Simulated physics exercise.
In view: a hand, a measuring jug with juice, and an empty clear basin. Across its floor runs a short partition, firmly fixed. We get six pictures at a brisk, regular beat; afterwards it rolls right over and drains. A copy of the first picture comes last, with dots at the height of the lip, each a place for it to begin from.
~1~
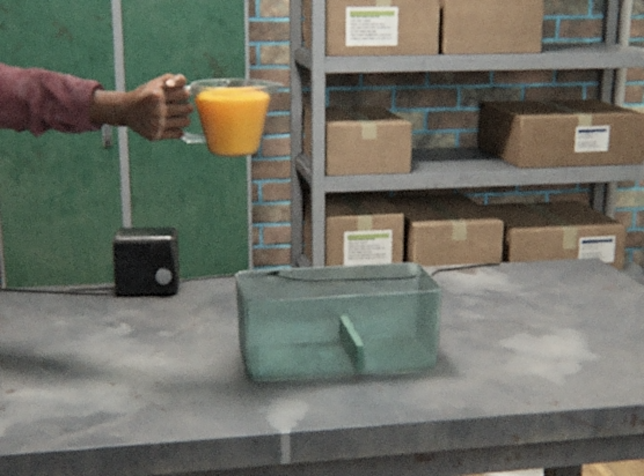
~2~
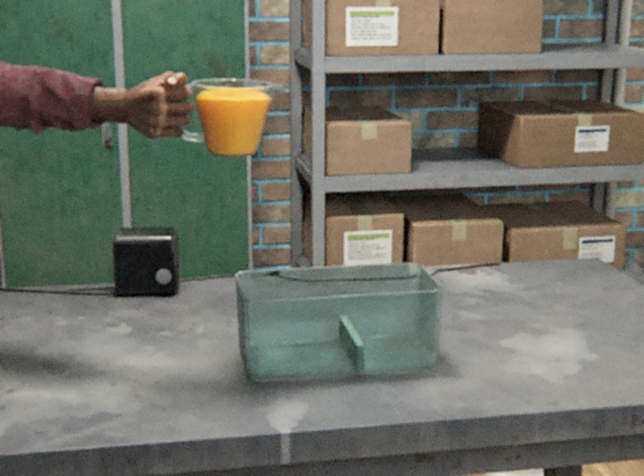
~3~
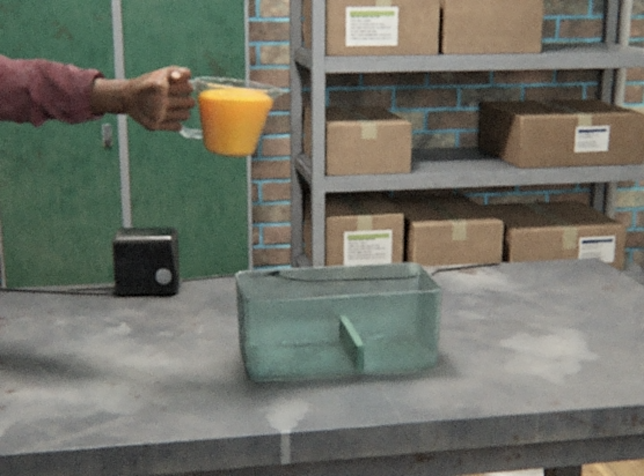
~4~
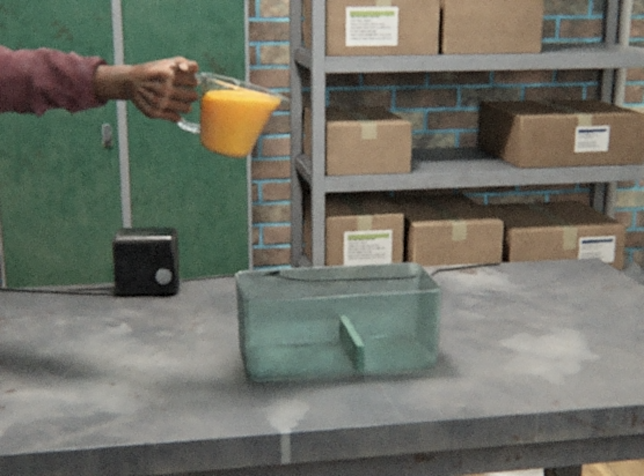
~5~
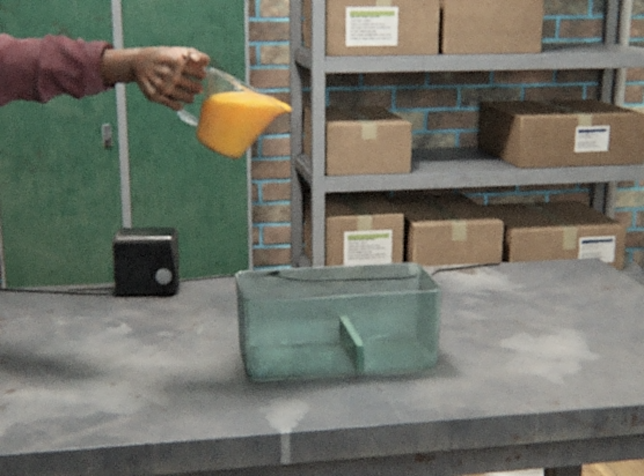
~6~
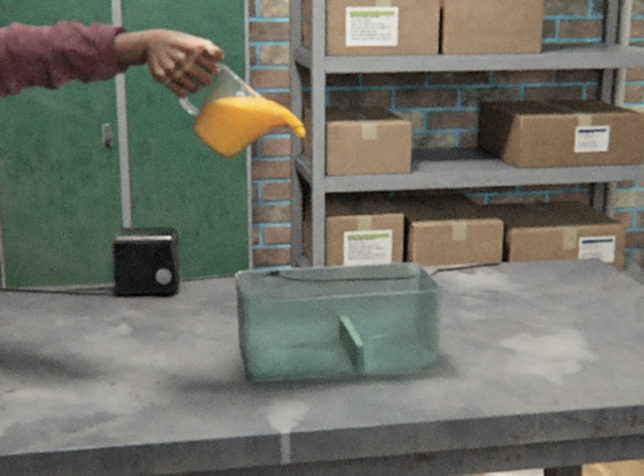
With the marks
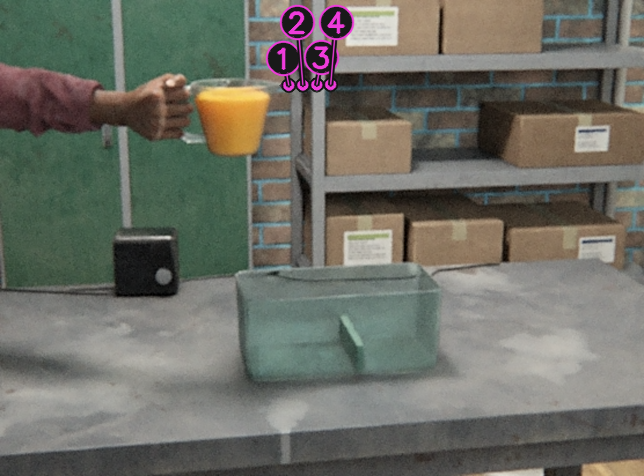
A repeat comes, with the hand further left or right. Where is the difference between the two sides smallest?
2 beats the others.
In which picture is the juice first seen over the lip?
In picture 5.
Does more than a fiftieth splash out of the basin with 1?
Yes.
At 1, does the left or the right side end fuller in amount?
The left one.
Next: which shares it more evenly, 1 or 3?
3 it is.
On the marked copy, 1 at (288, 85); 2 at (302, 85); 3 at (316, 84); 4 at (330, 84).
Choosing 1, about 71 % ends left of the wall and 22 % right of it; 7 % is lost outside.
Choosing 2, about 53 % ends left of the wall and 42 % right of it; 5 % is lost outside.
Choosing 3, about 34 % ends left of the wall and 62 % right of it; 4 % is lost outside.
Choosing 4, about 20 % ends left of the wall and 75 % right of it; 5 % is lost outside.
